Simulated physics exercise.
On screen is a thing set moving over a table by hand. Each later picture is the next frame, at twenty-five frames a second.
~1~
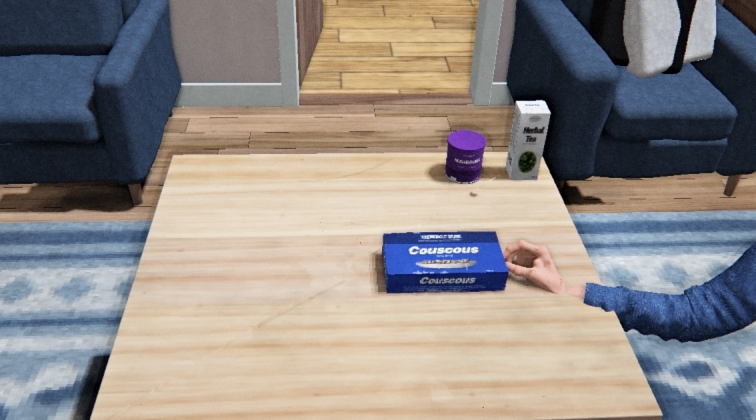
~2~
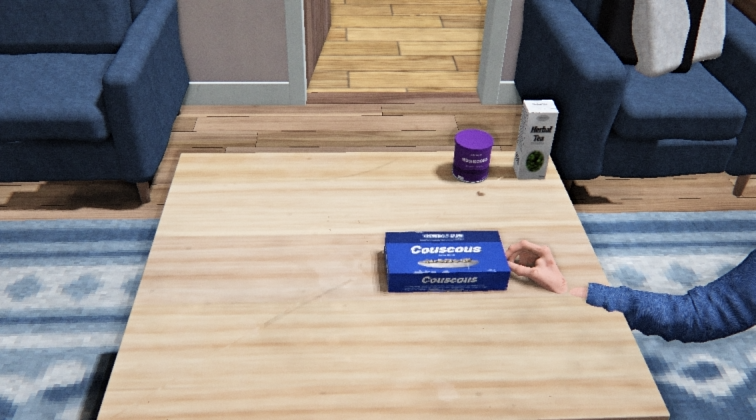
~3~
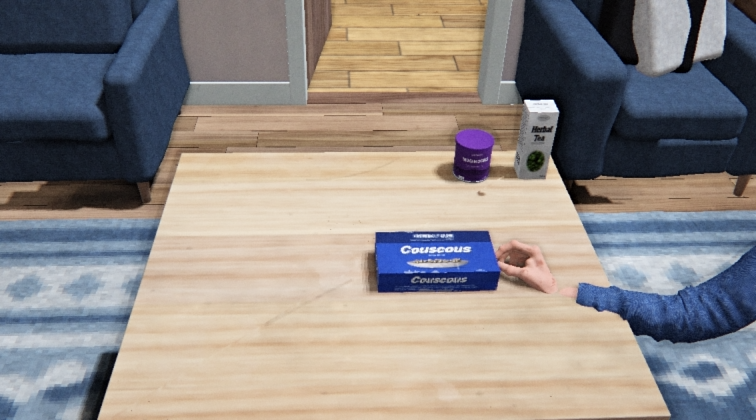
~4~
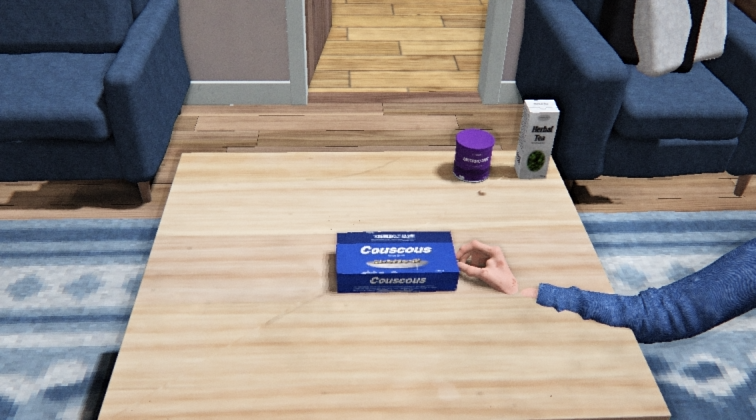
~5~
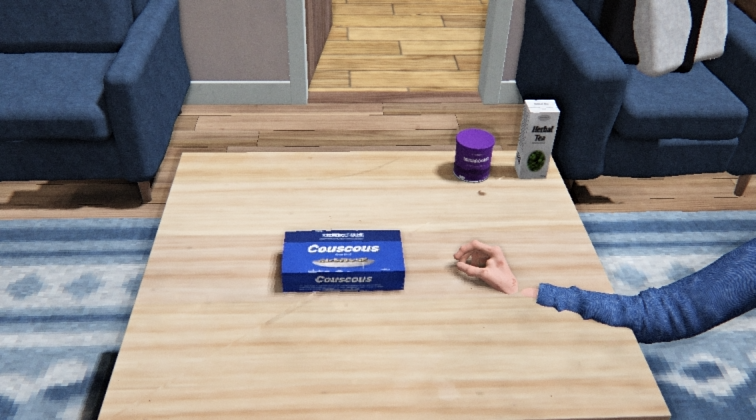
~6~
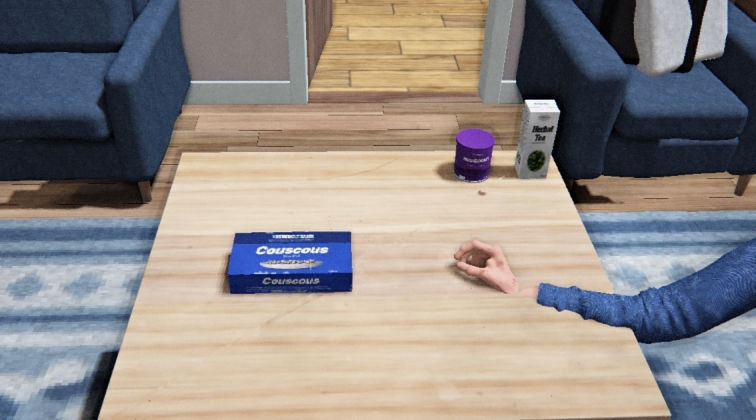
A hand in a blue sleeve pushing a blue couscous box left across a wooden table, then staying back as it slides on.
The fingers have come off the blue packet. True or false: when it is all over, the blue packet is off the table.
True.
Then, 0.10 s later than the last frame, blue packet moved well along near (180, 263).
Then, 0.30 s later than the last frame, blue packet now off the table.
Then, 0.40 s later than the last frame, things are still on the move.
Then, 0.60 s later than the last frame, as before.
When it is over, off the table, blue packet.
